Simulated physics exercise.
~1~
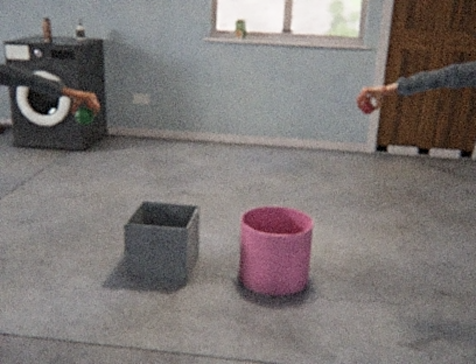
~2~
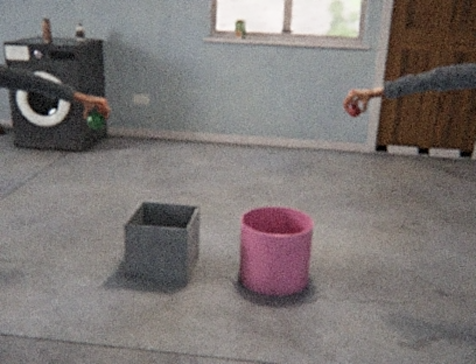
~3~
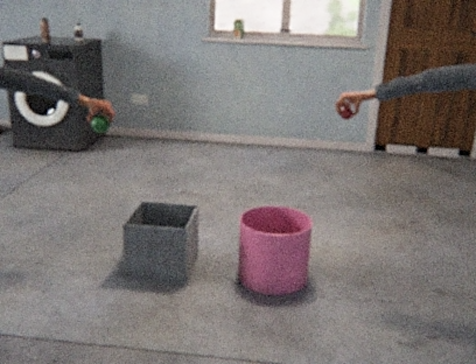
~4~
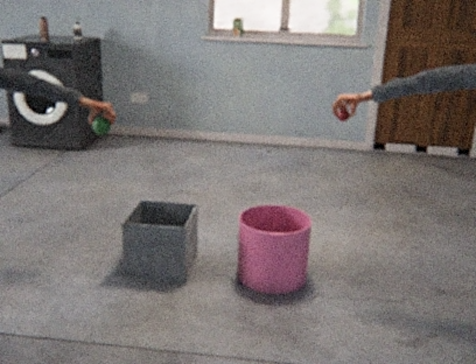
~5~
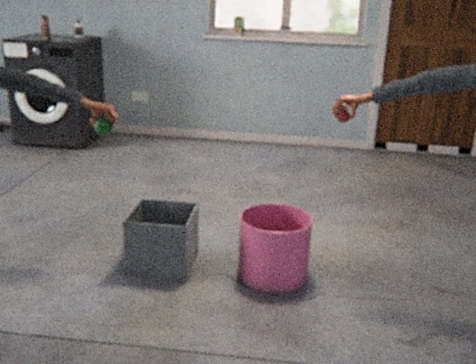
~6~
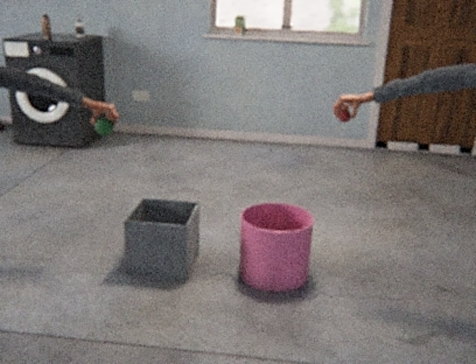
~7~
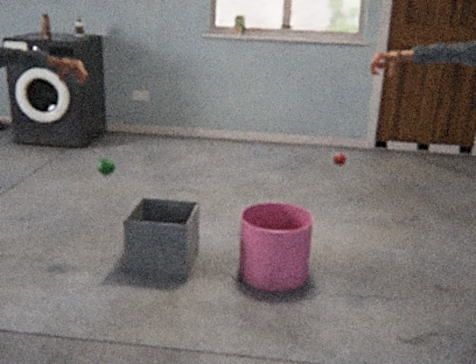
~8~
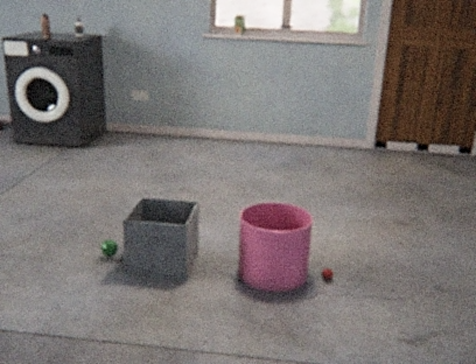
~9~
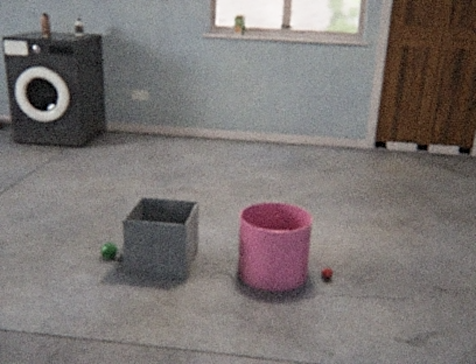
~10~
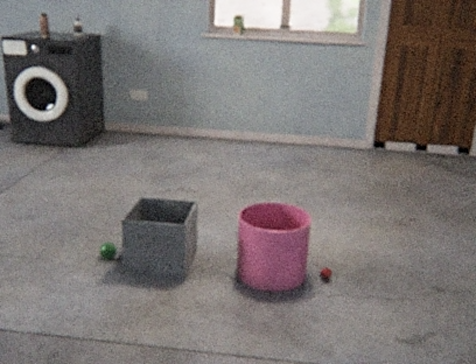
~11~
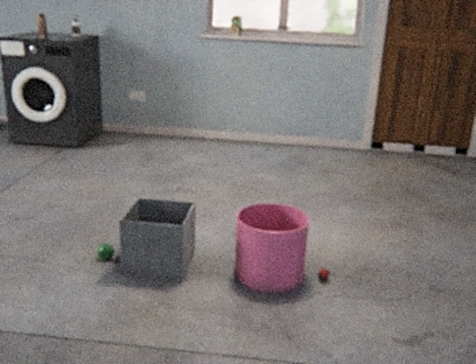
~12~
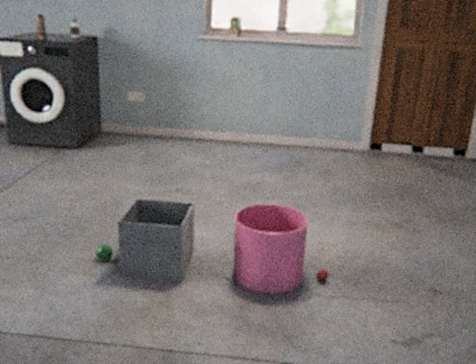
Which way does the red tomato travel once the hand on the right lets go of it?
The red tomato moves down, dropping to the floor beside the pink bin.
